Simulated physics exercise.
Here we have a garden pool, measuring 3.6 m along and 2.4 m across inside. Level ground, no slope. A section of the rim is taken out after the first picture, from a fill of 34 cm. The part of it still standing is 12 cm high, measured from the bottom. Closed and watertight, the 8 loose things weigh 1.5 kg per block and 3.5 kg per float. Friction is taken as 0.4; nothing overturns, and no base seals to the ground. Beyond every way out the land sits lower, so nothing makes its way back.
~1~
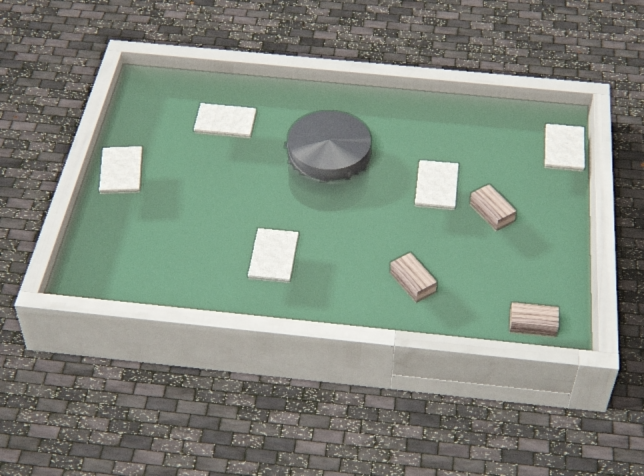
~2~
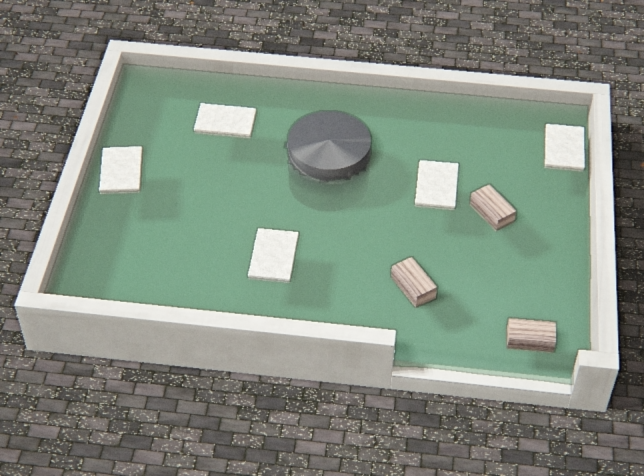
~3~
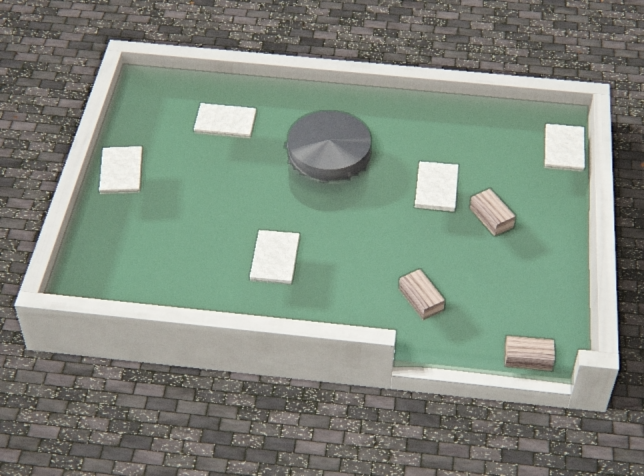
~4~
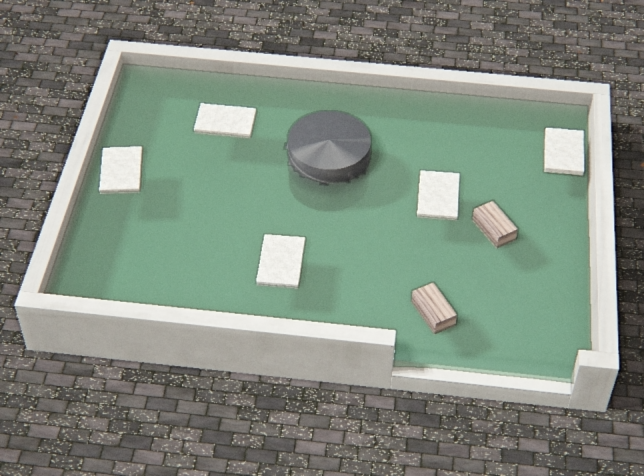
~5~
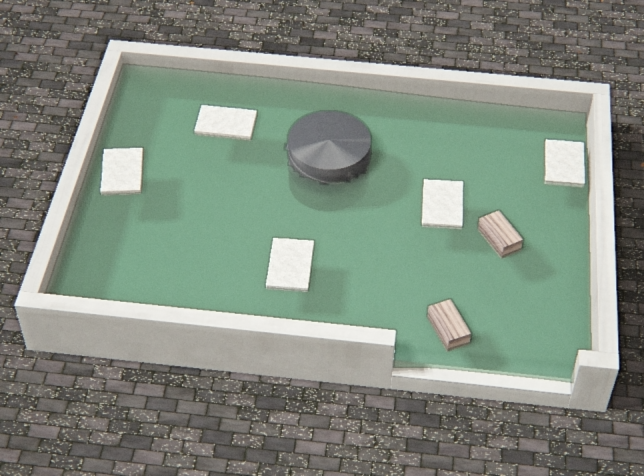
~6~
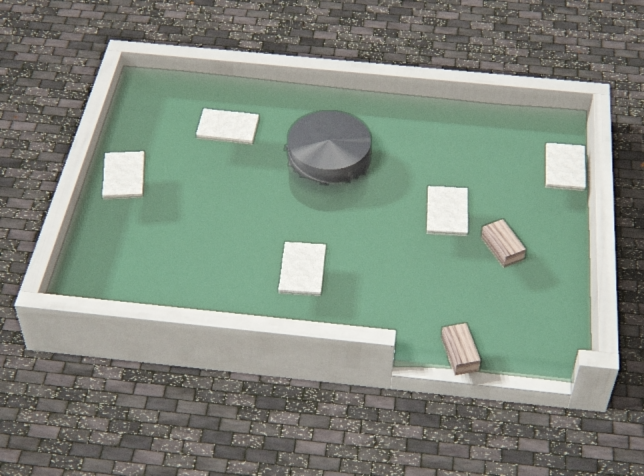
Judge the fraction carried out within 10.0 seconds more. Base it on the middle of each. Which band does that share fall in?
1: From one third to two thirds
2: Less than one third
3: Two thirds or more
Answer: 1.
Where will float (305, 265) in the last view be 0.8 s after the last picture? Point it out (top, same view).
(328, 275), roughly.
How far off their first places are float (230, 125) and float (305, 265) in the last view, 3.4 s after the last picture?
That comes to 20 cm for the first and 80 cm for the second.
Then, 0.8 s after the last picture 2 of 8 are out; 6 afloat.
Then, 3.4 s after the last picture 2 of 8 are out; 6 afloat.
Then, 6.0 s after the last picture 3 of 8 are out; 5 afloat.
Then, 10.0 s after the last picture 5 of 8 are out; 3 afloat.
